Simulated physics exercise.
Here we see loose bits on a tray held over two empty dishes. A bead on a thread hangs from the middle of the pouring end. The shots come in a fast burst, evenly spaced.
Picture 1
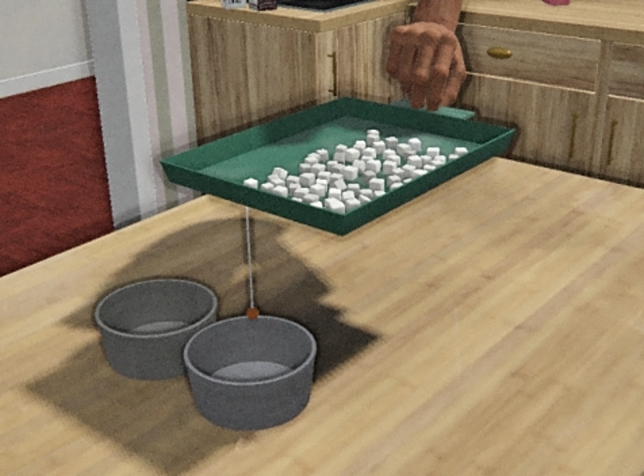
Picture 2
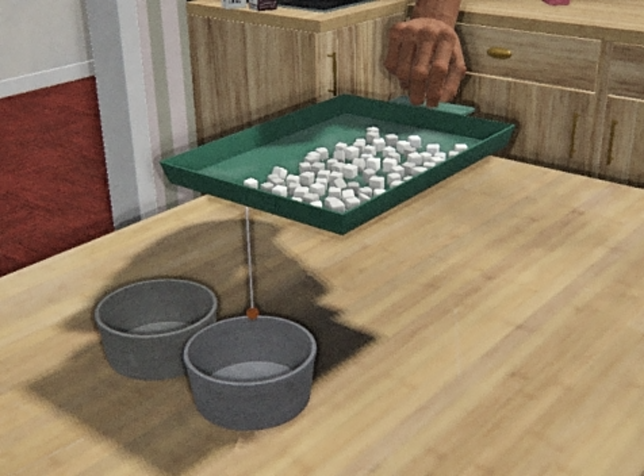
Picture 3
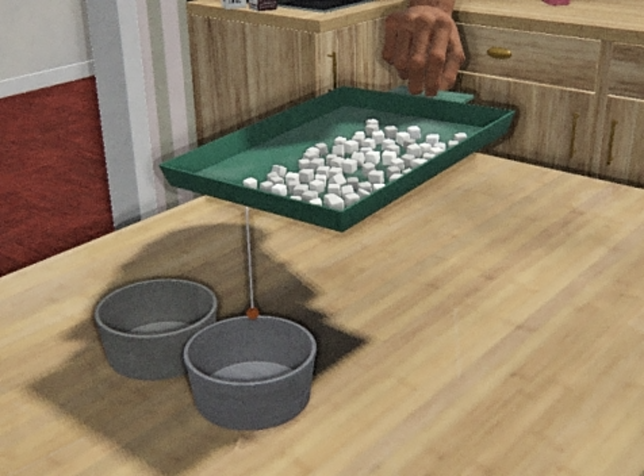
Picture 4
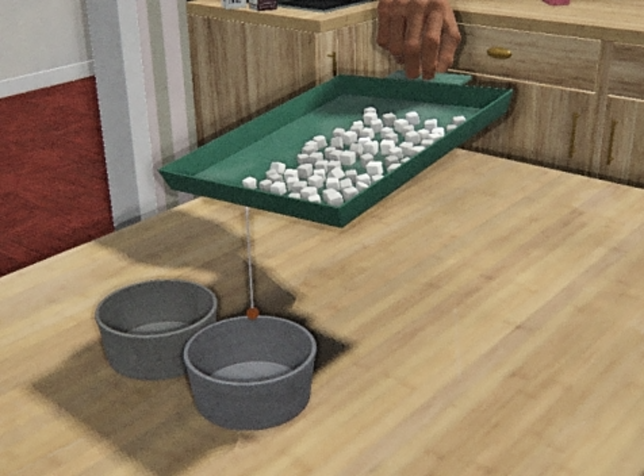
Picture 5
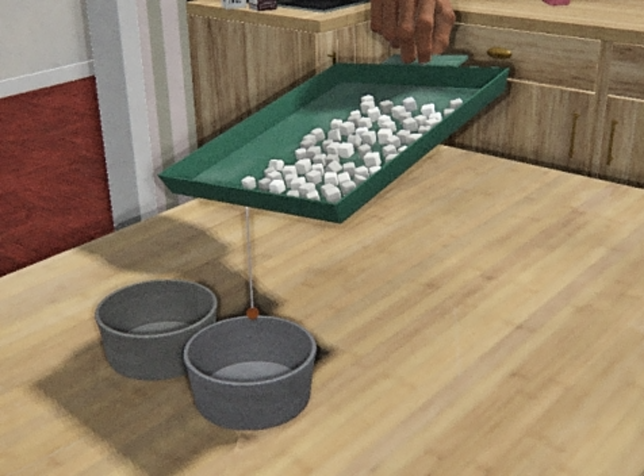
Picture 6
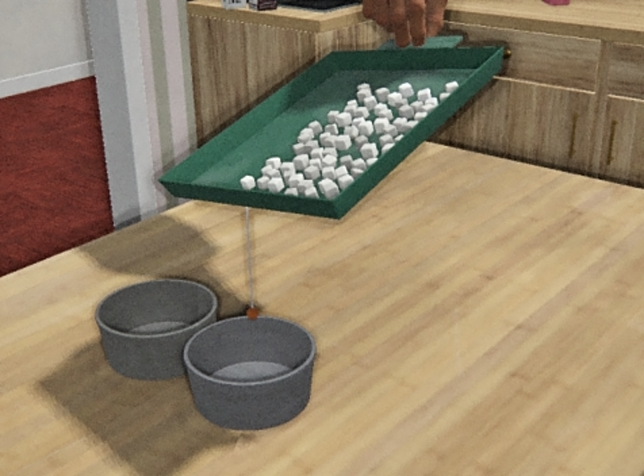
In this clip, a hand gradually raises the far end of a green tray of small white cubes above two empty grey dishes on a wooden table, tilting it toward the near left corner while the cubes barely shift.
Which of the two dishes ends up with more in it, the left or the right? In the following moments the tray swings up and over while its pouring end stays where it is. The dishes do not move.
The left one.
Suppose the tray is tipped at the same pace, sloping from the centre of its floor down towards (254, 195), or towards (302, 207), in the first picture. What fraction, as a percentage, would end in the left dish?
First heading roughly 30 %, second roughly 0 %.
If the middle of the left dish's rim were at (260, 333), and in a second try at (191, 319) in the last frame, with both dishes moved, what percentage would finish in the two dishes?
First try: Around 0 percent; second try: Around 80 percent.
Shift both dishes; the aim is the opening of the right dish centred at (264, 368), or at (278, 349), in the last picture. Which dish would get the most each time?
The left-placed dish first, the left-placed dish second.
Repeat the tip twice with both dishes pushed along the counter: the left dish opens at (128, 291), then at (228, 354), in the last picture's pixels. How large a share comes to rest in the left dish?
I'd expect some 30 percent, and then some 10 percent.
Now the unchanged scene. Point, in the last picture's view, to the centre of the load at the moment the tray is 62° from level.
Centre estimate: (224, 176).
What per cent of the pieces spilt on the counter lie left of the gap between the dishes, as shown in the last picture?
Around 50 per cent, give or take.
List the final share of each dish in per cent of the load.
Left dish 80 per cent; right dish 10 per cent.
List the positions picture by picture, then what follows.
In the first picture, corners of the pouring end at (168, 160) and (342, 211), level; middle of the load at (350, 174), sugar cubes; left dish at (112, 349); right dish at (206, 396); bead on its thread at (253, 313).
In the second picture, corners of the pouring end at (168, 161) and (342, 210), level; middle of the load at (350, 172).
In the third picture, corners of the pouring end at (167, 164) and (340, 207), tipped barely, lowest at the left corner; middle of the load at (349, 167).
In the fourth picture, corners of the pouring end at (166, 168) and (338, 204), tipped a little, lowest at the left corner; middle of the load at (348, 159).
In the fifth picture, corners of the pouring end at (166, 172) and (335, 200), tipped a little, lowest at the left corner; middle of the load at (346, 151).
In the sixth picture, corners of the pouring end at (166, 177) and (332, 196), tipped clearly, lowest at the left corner; middle of the load at (343, 143); left dish at (112, 349); right dish at (206, 396).
Soon after the last picture, tray tipped steeply; nearly all on the tray; a stray few in the left dish.
A little later, tray tipped past a quarter turn; most on the tray; about a quarter in the left dish; a small part in the air.
Later still, tray tipped past a quarter turn; a small part in the right dish; most in the left dish; a small part outside both.
At rest, tray tipped past a quarter turn; a small part in the right dish; most in the left dish; a small part outside both.
